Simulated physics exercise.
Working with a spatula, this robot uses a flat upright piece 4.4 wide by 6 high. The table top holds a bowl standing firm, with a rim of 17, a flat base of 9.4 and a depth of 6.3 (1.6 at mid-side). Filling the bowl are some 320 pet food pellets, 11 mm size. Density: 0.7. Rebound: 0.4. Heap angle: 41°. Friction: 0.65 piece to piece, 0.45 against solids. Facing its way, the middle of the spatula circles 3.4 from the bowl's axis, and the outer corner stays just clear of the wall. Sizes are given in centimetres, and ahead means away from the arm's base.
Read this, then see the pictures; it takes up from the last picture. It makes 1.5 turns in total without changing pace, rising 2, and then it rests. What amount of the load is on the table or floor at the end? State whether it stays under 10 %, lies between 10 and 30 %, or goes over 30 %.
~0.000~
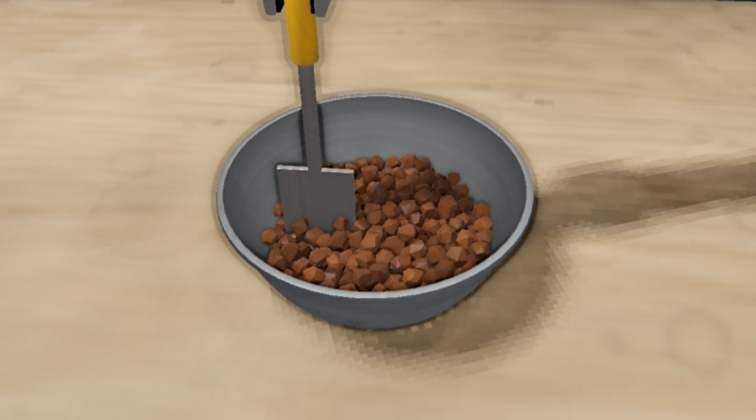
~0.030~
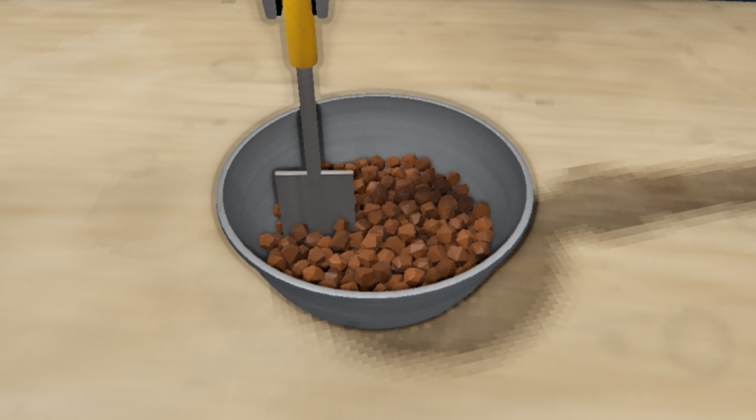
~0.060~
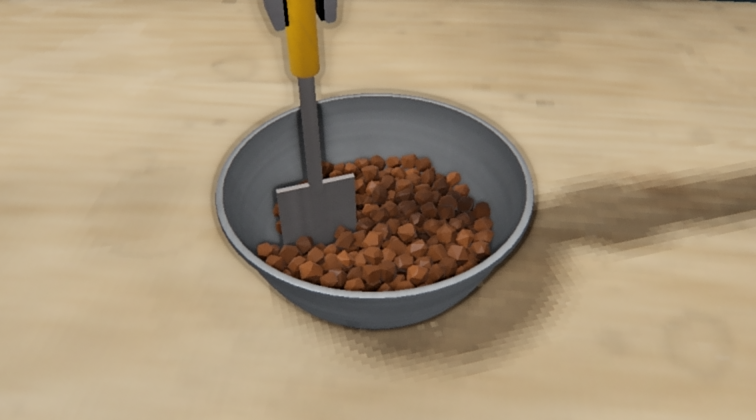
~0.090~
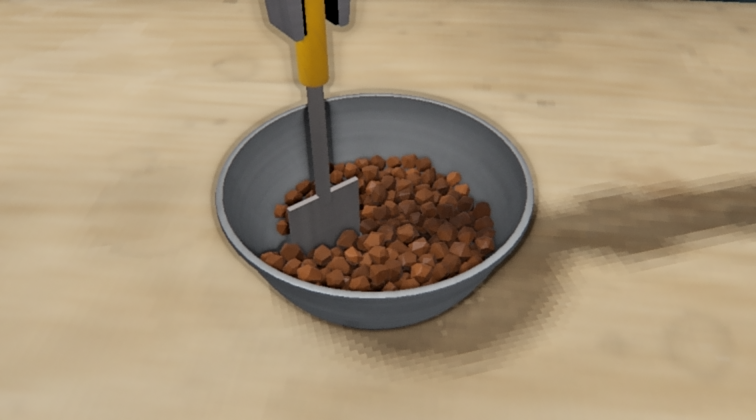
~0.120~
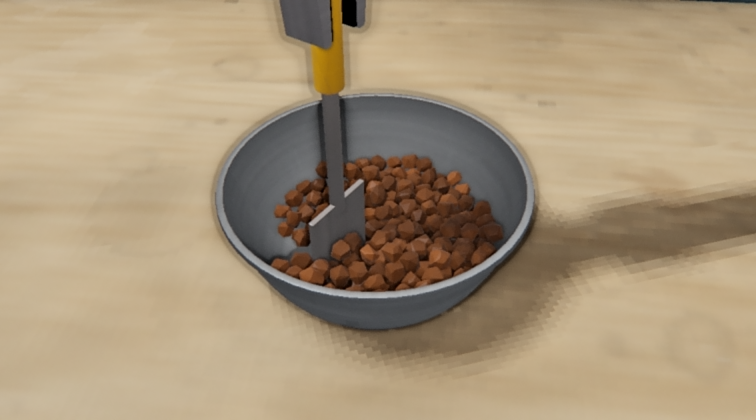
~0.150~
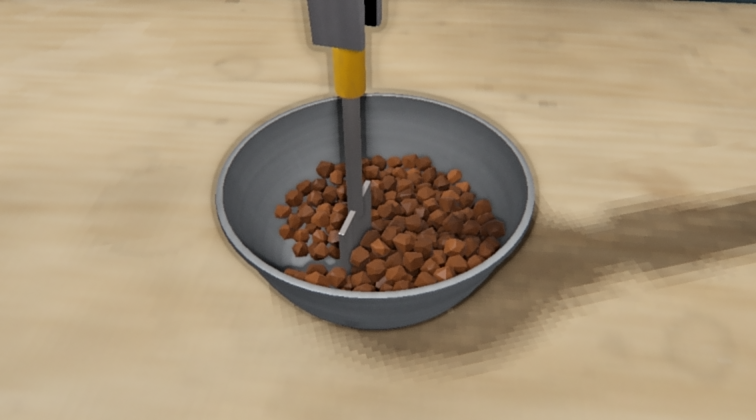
It stays under 10 %.
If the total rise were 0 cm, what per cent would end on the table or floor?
Some 15 per cent.
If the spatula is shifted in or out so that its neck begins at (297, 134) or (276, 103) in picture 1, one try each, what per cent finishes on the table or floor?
Close to 20 and 0 in a hundred.
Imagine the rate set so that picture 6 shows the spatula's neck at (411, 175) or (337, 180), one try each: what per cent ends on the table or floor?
Some 25 and 5 %.
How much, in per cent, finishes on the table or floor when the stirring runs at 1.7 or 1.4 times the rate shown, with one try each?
Around 25 percent for the first try and 20 percent for the second.
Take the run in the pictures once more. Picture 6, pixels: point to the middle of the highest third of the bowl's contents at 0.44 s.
Look near (364, 133) for its middle.
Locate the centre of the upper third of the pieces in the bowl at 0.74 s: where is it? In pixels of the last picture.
Near (361, 262).
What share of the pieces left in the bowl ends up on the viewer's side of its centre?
About 45 per cent.
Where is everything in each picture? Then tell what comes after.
In the first picture, spatula neck at (313, 148), 0° round; upper third of the load around (391, 225), from x 270 to 485, top at y 160; 317 in the bowl.
In the second picture, spatula neck at (312, 151), 7° round; upper third of the load around (392, 227), from x 270 to 485, top at y 160.
In the third picture, spatula neck at (314, 161), 24° round; upper third of the load around (386, 239), from x 265 to 485, top at y 160.
In the fourth picture, spatula neck at (322, 171), 43° round; upper third of the load around (383, 245), from x 270 to 485, top at y 160.
In the fifth picture, spatula neck at (336, 179), 61° round; upper third of the load around (394, 253), from x 280 to 495, top at y 160.
In the sixth picture, spatula neck at (354, 184), 80° round; upper third of the load around (411, 249), from x 285 to 495, top at y 160; 317 in the bowl.
After 0.44 s, 259° round, highest piece 8 above the table; 309 in the bowl, 5 on the table or floor, 3 in flight or on the tool.
After 0.74 s, 78° round, highest piece 7 above the table; 296 in the bowl, 20 on the table or floor, 1 in flight or on the tool.
After 1.08 s, 180° round, highest piece 7 above the table; 296 in the bowl, 21 on the table or floor.
After 1.78 s, 180° round, highest piece 7 above the table; 296 in the bowl, 21 on the table or floor.
At rest, 296 in the bowl, 21 on the table or floor. That is 7 % on the table or floor.
